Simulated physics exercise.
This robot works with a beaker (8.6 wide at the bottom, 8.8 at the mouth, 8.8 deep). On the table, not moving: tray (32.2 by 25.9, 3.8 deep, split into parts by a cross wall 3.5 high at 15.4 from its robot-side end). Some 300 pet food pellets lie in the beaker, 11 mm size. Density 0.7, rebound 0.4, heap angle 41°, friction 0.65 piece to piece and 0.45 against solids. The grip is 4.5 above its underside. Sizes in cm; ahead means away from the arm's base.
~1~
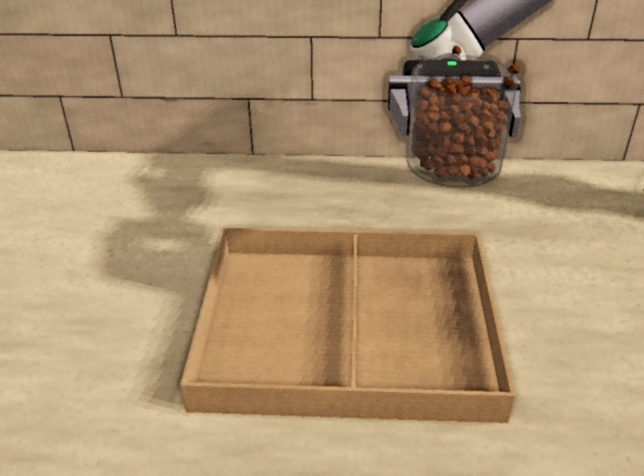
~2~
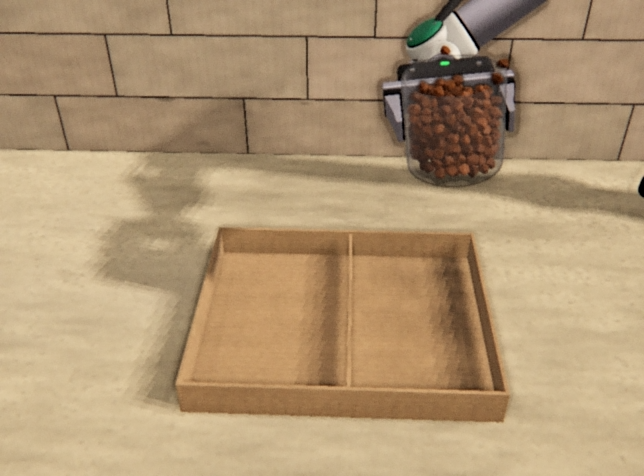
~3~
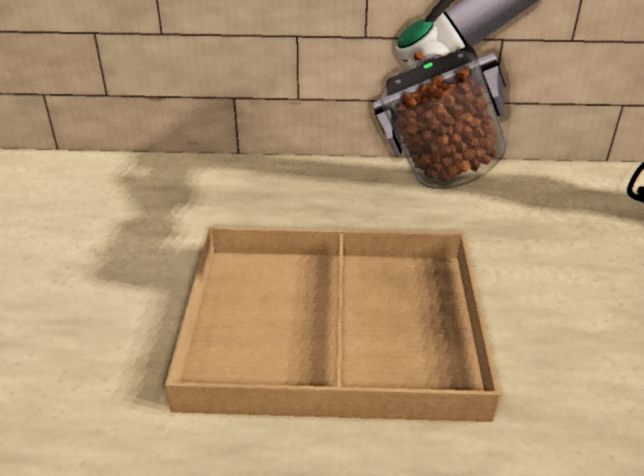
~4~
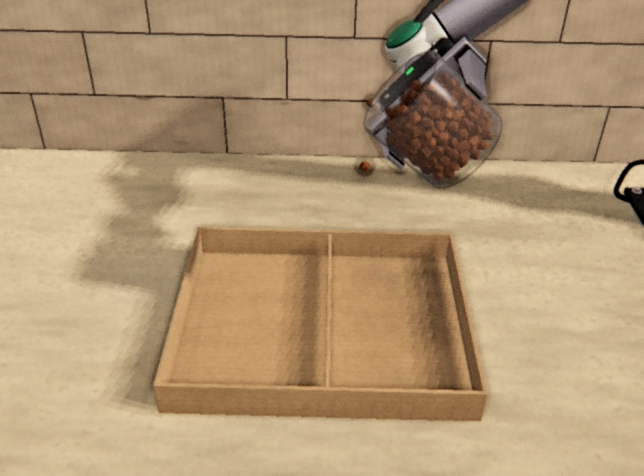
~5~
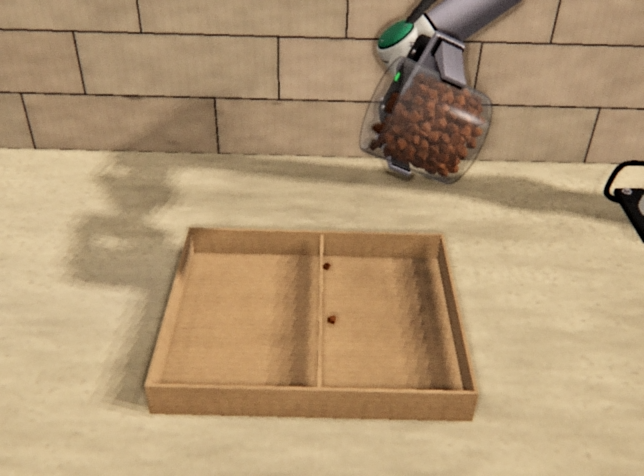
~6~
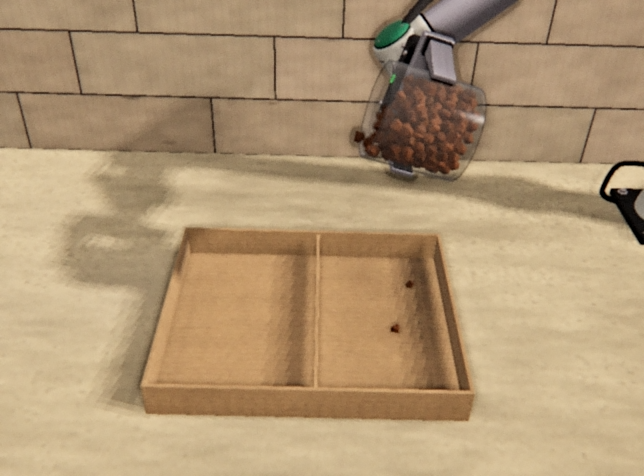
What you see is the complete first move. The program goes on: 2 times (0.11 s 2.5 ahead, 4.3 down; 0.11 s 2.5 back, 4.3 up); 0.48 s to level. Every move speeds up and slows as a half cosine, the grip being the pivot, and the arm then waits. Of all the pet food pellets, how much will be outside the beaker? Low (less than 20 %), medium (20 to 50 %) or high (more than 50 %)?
A low share, less than 20 %, ends outside the beaker.
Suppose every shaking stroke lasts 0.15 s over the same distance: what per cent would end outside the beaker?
Then about 5 per cent.
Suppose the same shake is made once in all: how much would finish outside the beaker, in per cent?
It would be near 10 per cent.
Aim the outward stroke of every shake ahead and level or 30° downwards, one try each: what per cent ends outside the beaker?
Some 65 and 30 per cent.
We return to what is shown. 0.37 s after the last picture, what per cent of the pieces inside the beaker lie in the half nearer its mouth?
Some 45 per cent.
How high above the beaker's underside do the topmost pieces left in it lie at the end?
About 9.0 cm.
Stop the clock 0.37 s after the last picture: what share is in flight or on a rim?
About 2 per cent.
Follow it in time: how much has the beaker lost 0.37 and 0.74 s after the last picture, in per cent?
In turn: 5, 15.
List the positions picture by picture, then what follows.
The beaker middle at (459, 122), level; upper third of the load around (460, 106), from x 415 to 515, top at y 50; 300 in the beaker, in the first picture.
The beaker middle at (454, 122), tilted 7° forward; upper third of the load around (456, 105), from x 410 to 505, top at y 50, in the second picture.
The beaker middle at (445, 122), tilted 26° forward; upper third of the load around (450, 106), from x 400 to 490, top at y 55, in the third picture.
The beaker middle at (434, 122), tilted 48° forward; upper third of the load around (442, 107), from x 365 to 490, top at y 75; 298 in the beaker, 2 in flight or on a rim, in the fourth picture.
The beaker middle at (425, 123), tilted 67° forward; upper third of the load around (435, 105), from x 325 to 480, top at y 80; 298 in the beaker, 2 in the robot-side part, in the fifth picture.
The beaker middle at (422, 123), tilted 74° forward; upper third of the load around (434, 104), from x 360 to 475, top at y 80; 298 in the beaker, 2 in the robot-side part, in the sixth picture.
Then, 0.37 s on, tilted 74° forward, highest piece 26 above the table; 278 in the beaker, 13 in the far-side part, 2 in the robot-side part, 7 in flight or on a rim.
Then, 0.74 s on, tilted 24° forward, highest piece 30 above the table; 261 in the beaker, 34 in the far-side part, 5 in the robot-side part.
Then, 1.12 s on, level, highest piece 31 above the table; 261 in the beaker, 34 in the far-side part, 5 in the robot-side part.
Then, 2.17 s on, level, highest piece 31 above the table; 261 in the beaker, 34 in the far-side part, 5 in the robot-side part.
In the end, 261 in the beaker, 34 in the far-side part, 5 in the robot-side part. That is 13 % outside the beaker.
